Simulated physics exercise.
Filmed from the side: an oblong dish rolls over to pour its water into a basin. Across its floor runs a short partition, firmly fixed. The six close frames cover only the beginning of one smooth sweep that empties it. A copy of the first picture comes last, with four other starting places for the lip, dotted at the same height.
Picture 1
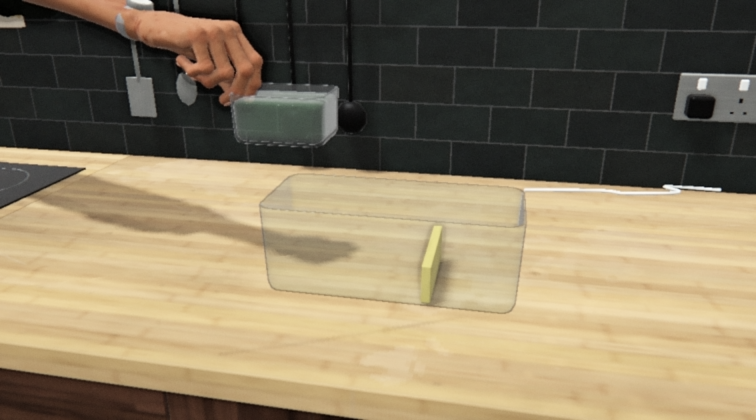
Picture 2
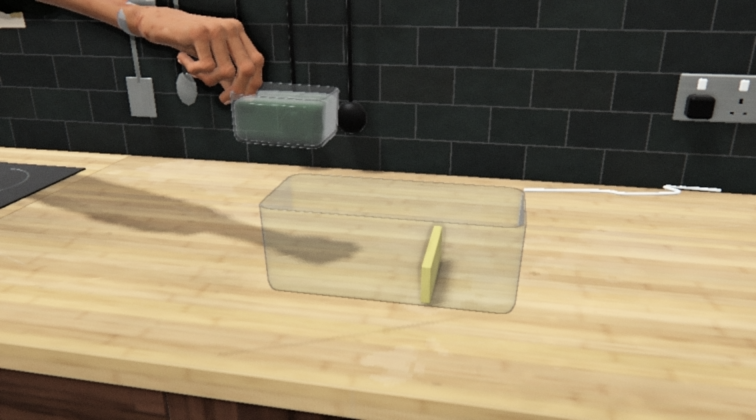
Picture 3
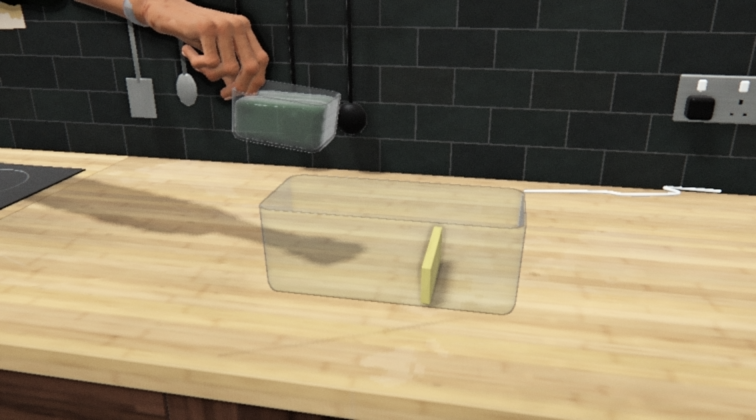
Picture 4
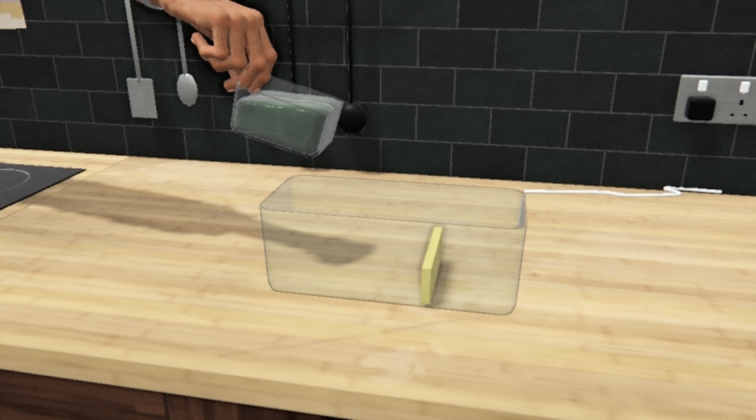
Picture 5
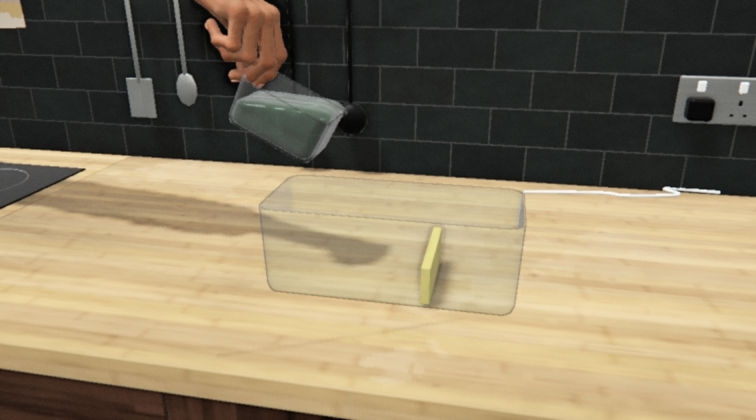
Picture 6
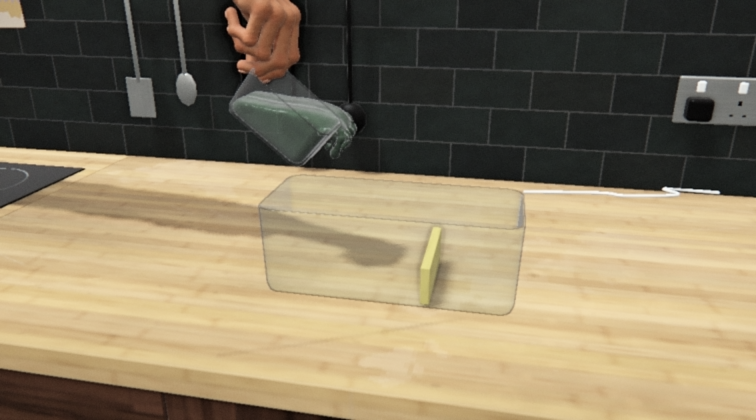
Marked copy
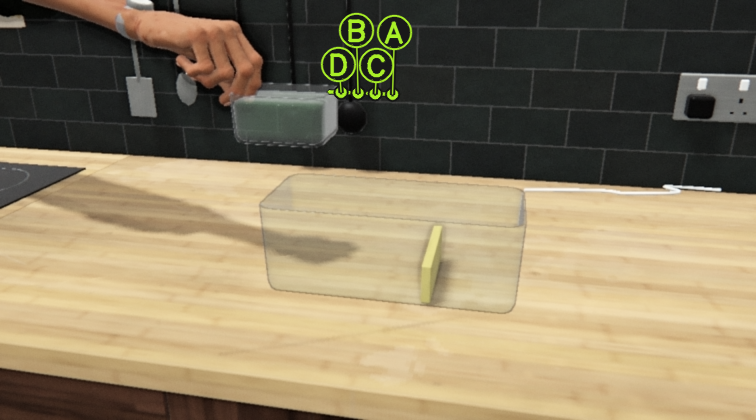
On a wooden kitchen counter against dark tiles, a hand holds a clear dish of greenish water above a transparent basin with a yellow partition, then tilts it rightward until water begins to slip over the lip.
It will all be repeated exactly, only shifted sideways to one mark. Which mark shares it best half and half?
A beats the others.
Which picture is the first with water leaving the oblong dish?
Picture 5.
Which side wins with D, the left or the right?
The left side.
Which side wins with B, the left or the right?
The left one.
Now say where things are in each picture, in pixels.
Upright, lip at (329, 91); basin from (269, 286) to (515, 311); top of the wall at (433, 245); nothing has left yet.
Upright, lip at (330, 93); nothing has left yet.
Tipped about 7°, lip at (332, 99); nothing has left yet.
Tipped about 16°, lip at (334, 106); nothing has left yet.
Tipped about 27°, lip at (335, 116); water is over the lip, down to (339, 119).
Tipped about 40°, lip at (334, 127); water is over the lip, down to (339, 150).
On the marked copy, A at (392, 94); B at (358, 93); C at (375, 93); D at (341, 92).
With A, about 48 % ends left of the wall and 51 % right of it.
With B, about 98 % ends left of the wall and 1 % right of it.
With C, about 83 % ends left of the wall and 15 % right of it.
With D, about 97 % ends left of the wall and 3 % right of it.
